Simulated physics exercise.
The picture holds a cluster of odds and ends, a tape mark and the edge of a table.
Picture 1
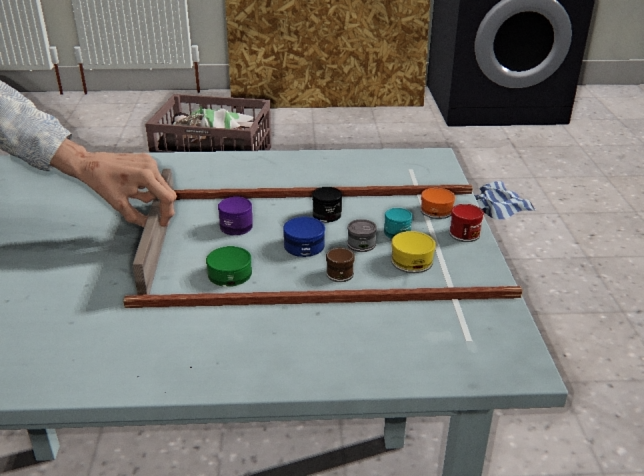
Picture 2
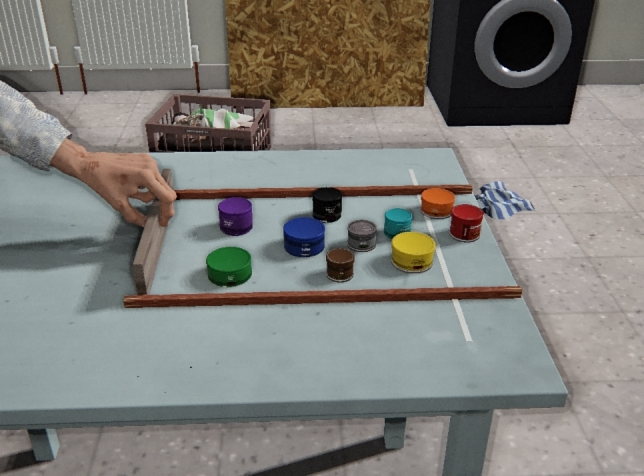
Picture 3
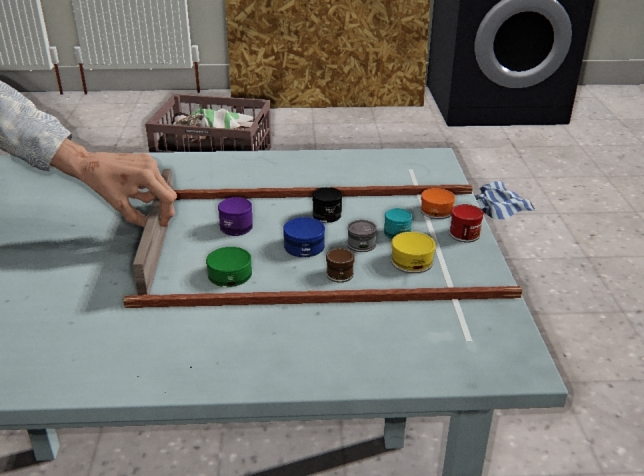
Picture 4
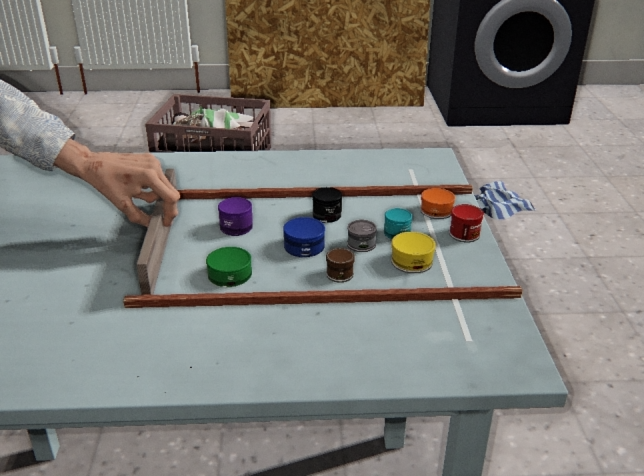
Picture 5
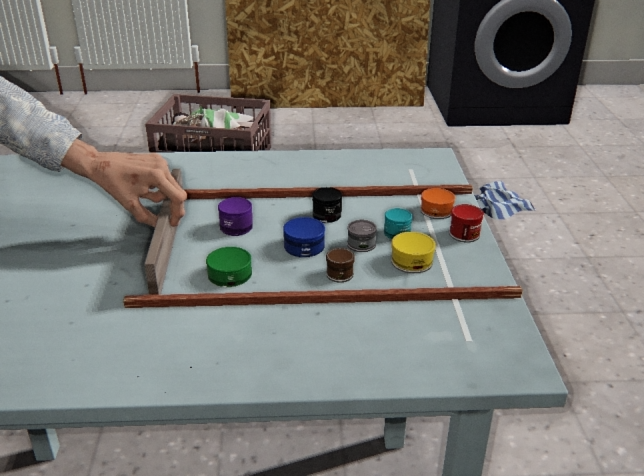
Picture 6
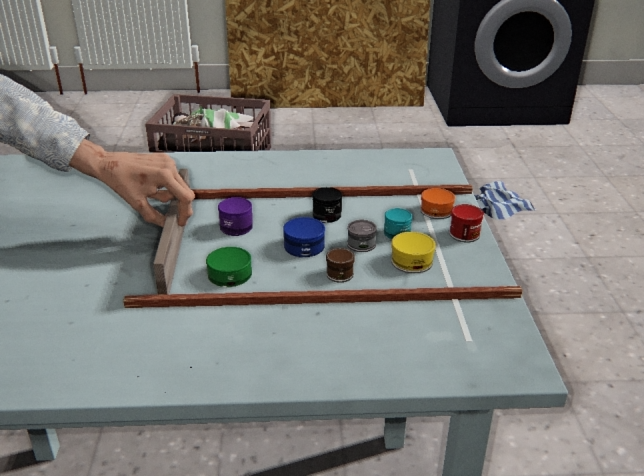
A hand holding a small board upright at the left of a pale table slides it slightly to the right between two reddish-brown rails, while the colourful tubs and tins between the rails stay still near a white tape line.
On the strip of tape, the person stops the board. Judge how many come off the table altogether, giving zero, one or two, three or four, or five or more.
My judgement: One or two.
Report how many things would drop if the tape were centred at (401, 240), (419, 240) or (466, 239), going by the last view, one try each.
0, 0, 6.
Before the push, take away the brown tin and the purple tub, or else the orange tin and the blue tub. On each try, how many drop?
In the first try 1, in the other 1.
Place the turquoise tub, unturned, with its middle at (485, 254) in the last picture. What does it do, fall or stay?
In that case the turquoise tub drops away.
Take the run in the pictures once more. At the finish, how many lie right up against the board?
Contact count: 4.
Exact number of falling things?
All told, 1.
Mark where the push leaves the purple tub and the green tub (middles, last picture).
Reading them off: First (446, 213); then (467, 263).
A little later, none off yet; red tin at rest near (466, 223); orange tin at rest near (437, 203); yellow tin at rest near (413, 252).
When it is over, the number that fall off is one or two; down, red tin.
